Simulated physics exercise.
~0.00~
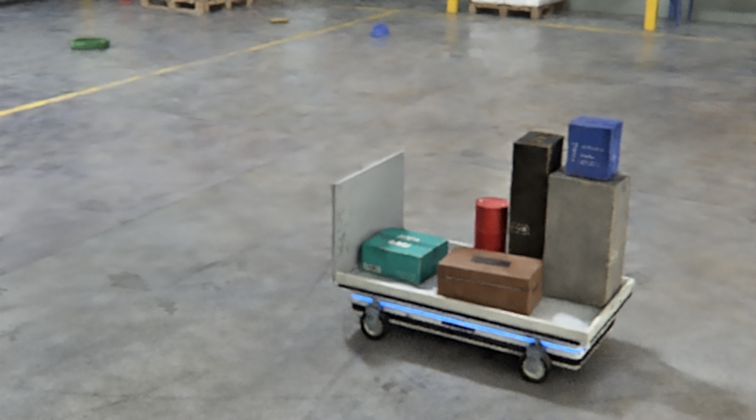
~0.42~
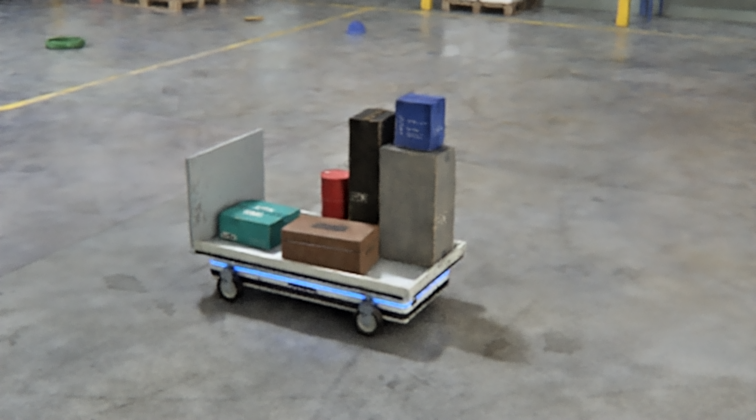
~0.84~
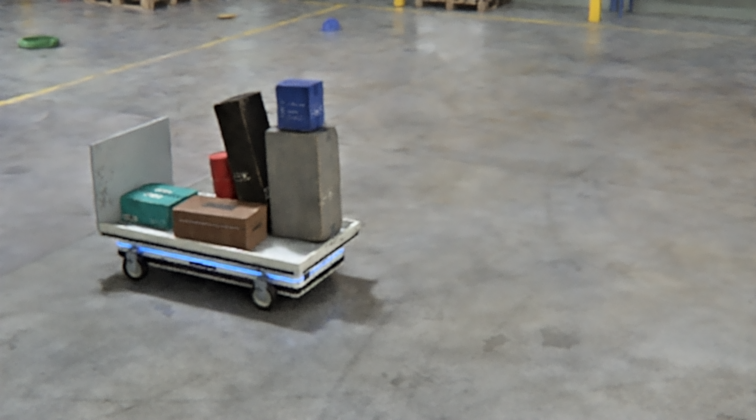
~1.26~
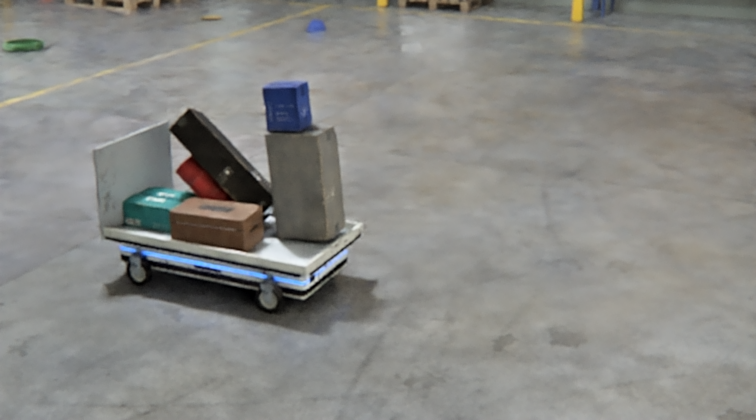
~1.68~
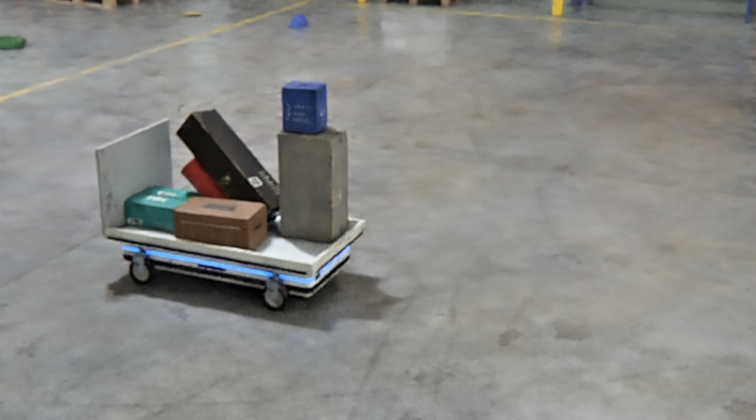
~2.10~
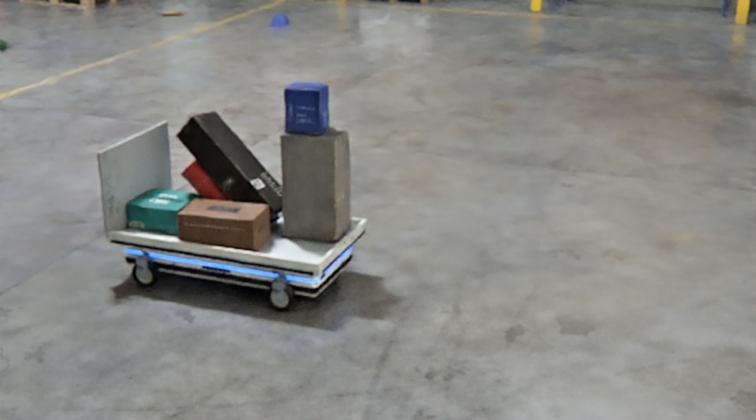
A cart rolls left and stops as its black box and red canister topple over.
